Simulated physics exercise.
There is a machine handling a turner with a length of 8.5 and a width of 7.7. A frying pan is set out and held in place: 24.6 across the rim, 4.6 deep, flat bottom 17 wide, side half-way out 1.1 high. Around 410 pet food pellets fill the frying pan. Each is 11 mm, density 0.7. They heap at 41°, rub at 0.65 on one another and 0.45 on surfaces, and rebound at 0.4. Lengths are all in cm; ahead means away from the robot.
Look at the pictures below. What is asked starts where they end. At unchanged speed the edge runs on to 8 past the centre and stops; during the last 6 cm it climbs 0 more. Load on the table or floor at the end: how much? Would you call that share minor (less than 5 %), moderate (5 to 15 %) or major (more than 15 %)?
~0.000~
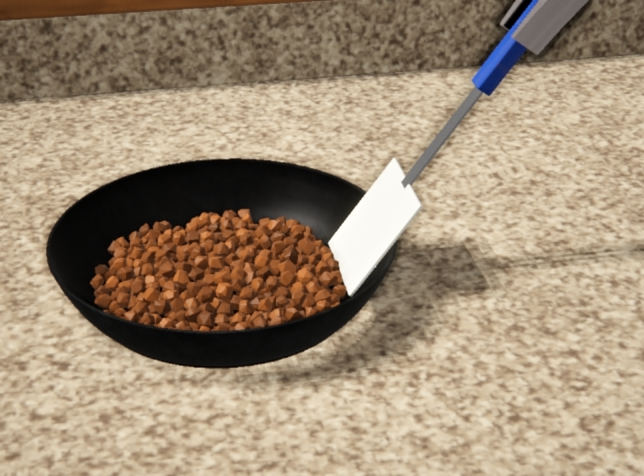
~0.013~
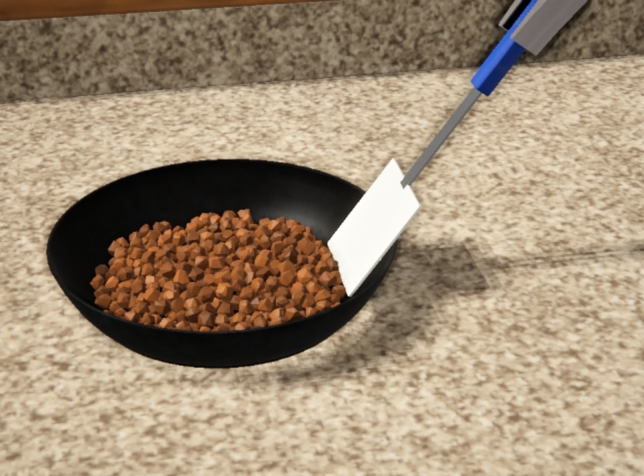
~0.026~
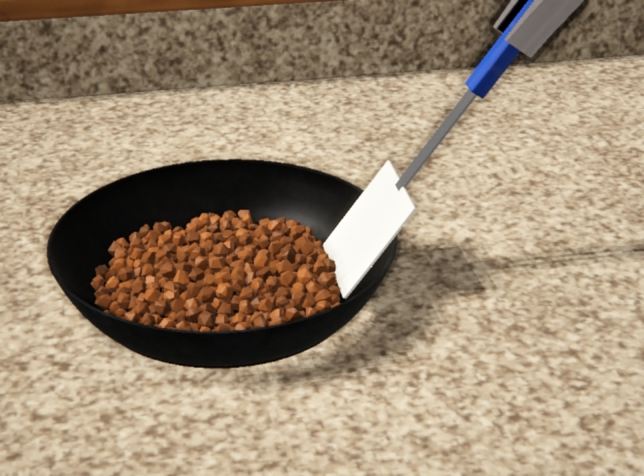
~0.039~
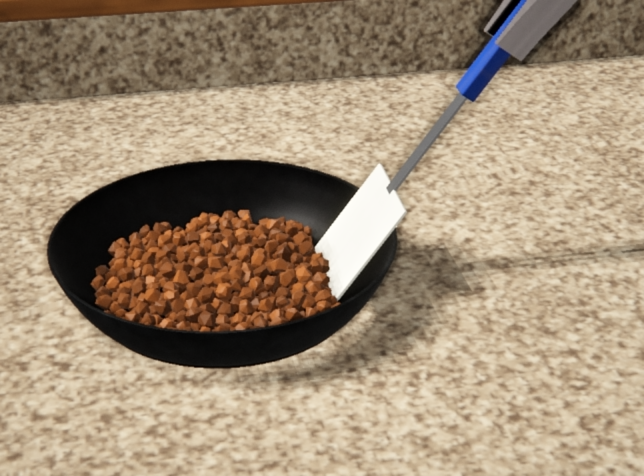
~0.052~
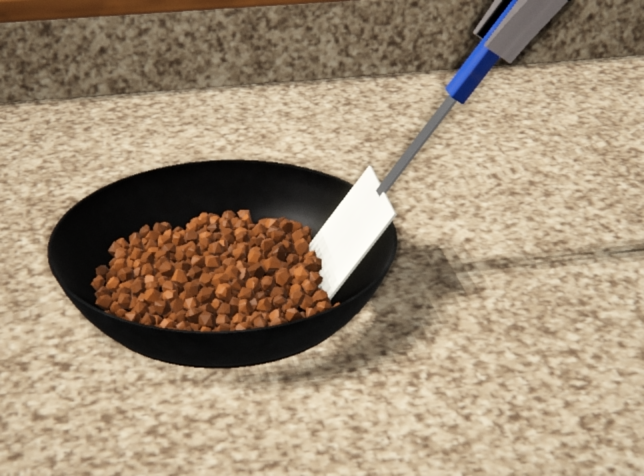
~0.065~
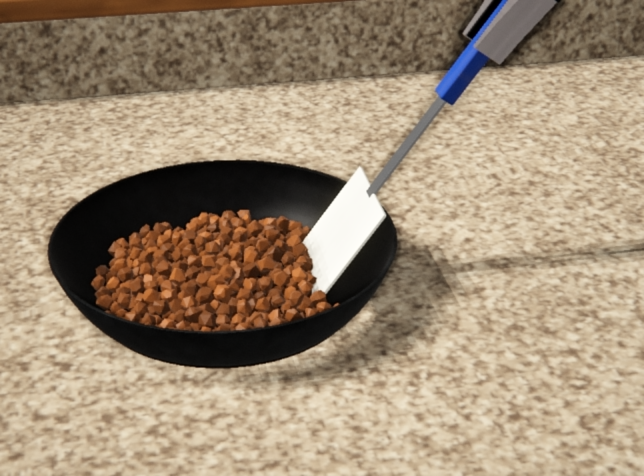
I would call it moderate.
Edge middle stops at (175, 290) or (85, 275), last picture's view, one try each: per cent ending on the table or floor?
Respectively about 0 and 35 percent end on the table or floor.
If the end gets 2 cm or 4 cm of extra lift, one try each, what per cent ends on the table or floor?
I'd put it near 10 in a hundred, then near 5 in a hundred.
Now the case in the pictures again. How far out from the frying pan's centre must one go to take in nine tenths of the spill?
20 centimetres, give or take.
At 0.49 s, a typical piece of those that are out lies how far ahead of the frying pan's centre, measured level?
About 14 cm.
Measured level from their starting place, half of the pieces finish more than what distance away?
Near 6 cm, measured level.
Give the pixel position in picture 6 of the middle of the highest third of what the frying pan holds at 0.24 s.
Roughly pixel (112, 266).
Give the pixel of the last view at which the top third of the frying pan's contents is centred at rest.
About (98, 261).
After 0.15 s, sloping 54°, highest piece 4 above the table; 413 in the frying pan.
After 0.24 s, sloping 54°, highest piece 6 above the table; 413 in the frying pan.
After 0.49 s, sloping 54°, highest piece 6 above the table; 372 in the frying pan, 40 on the table or floor, 1 on the blade or in flight.
After 1.54 s, sloping 54°, highest piece 6 above the table; 372 in the frying pan, 41 on the table or floor.
At rest, 372 in the frying pan, 41 on the table or floor. That is 10 % on the table or floor.
